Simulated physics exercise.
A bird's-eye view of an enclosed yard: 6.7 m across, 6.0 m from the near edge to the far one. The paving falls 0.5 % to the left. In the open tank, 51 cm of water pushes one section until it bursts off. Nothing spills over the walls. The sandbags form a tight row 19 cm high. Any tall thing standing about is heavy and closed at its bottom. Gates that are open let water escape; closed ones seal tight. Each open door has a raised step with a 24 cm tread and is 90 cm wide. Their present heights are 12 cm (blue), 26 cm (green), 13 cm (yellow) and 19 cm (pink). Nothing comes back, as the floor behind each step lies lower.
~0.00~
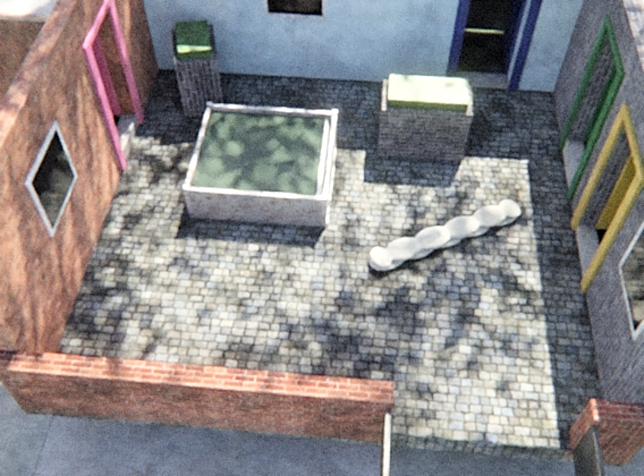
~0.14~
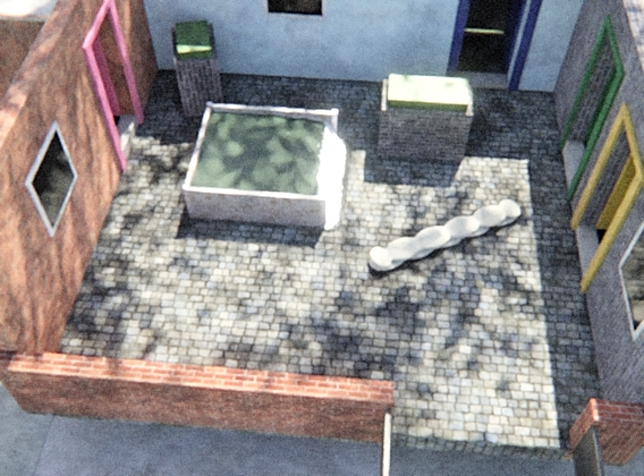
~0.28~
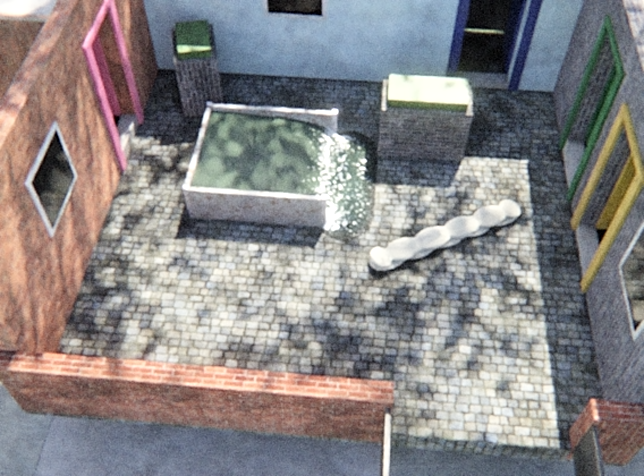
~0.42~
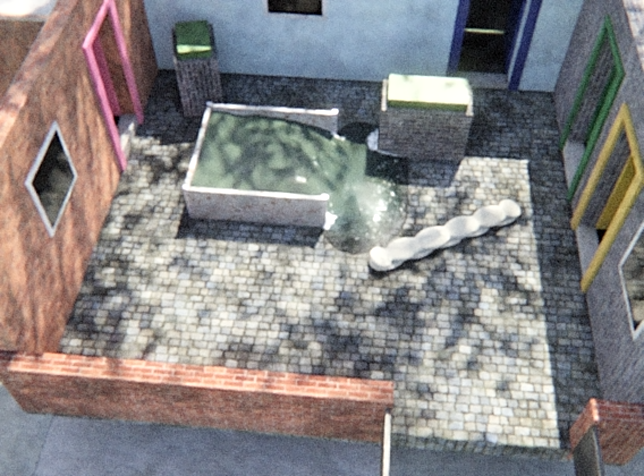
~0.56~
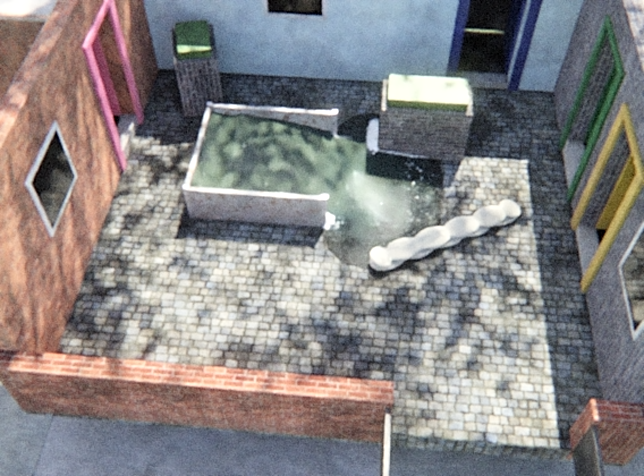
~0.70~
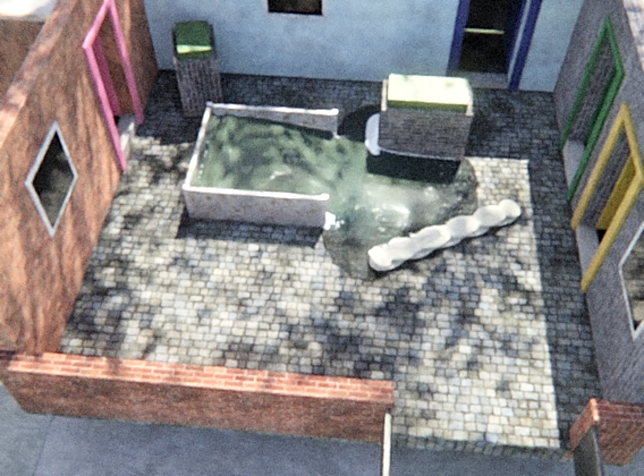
Greenish water burst out through the right side of an open tank in a paved yard, then spread rightward across the stones, reaching a twisted pale barrier and the foot of a stone planter.
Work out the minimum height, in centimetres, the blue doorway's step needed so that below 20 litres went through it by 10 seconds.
The minimum is roughly 9.5 cm.
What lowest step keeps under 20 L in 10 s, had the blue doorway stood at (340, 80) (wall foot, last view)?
Roughly 9.0 cm.
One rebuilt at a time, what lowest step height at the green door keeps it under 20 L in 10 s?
Green door - some 24 centimetres.
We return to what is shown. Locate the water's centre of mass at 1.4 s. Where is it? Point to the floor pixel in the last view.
The water is centred around (333, 180) in the last picture's pixels.
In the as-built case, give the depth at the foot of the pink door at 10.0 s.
About 7.5 cm.
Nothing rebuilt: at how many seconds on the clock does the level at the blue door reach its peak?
Around 3.6 seconds.
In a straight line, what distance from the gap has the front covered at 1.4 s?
I make it some 3.6 m.
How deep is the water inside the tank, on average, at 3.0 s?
I'd put it at some 12 centimetres on average.
After 1.4 s water covers 20 % of the floor, deepest (28 cm) near (567, 190); it has not reached the blue door.
After 3.0 s water covers 40 % of the floor, deepest (31 cm) near (552, 93); 14 cm at the blue door, 0 litres in over its 12 cm step.
After 10.0 s water covers 80 % of the floor, deepest (11 cm) near (368, 90); 4 cm at the blue door, 9 litres in over its 12 cm step.
At the blue door as built, the water arrived by 2.3 s and peaked near 14 cm at 3.6 s.
Run again over the same 10 s with other heights there, 26 litres in over 8.5 cm, 12 litres over 11 cm. The limit of 20 litres is kept from about 9.5 cm up.
